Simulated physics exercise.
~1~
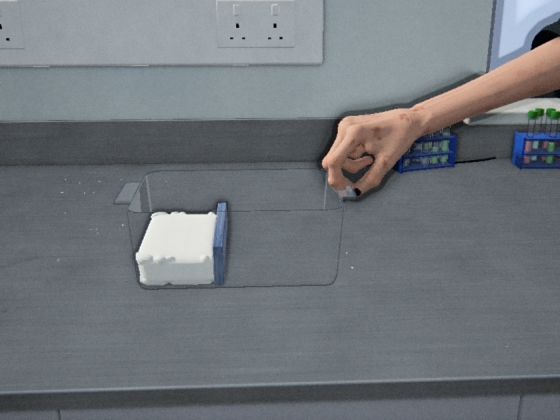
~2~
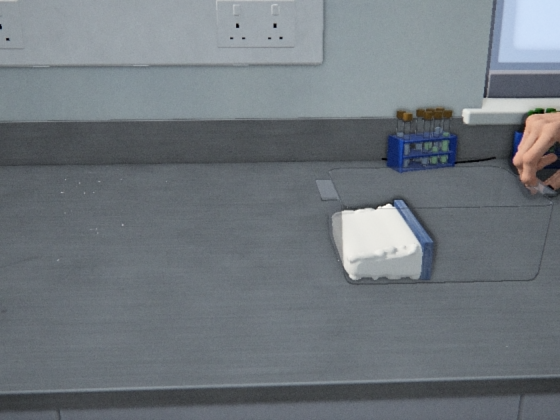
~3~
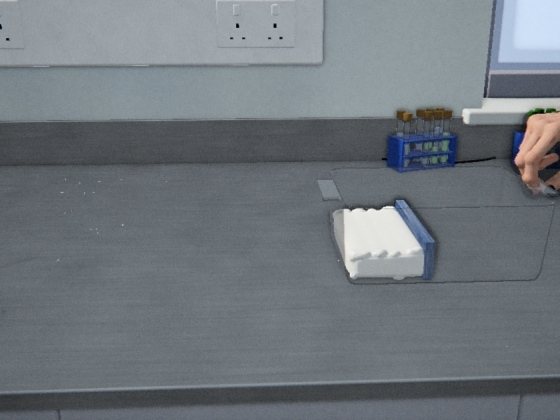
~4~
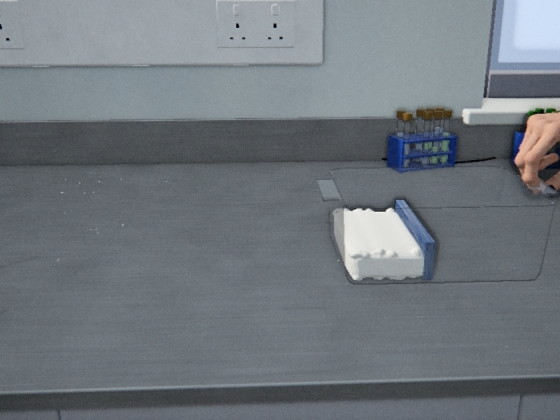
A see-through food box with milk left of a low blue wall is pulled right along a grey worktop by a hand, and the milk's surface tilts and ripples after the box stops, with all of it still on the left side and the right side empty.
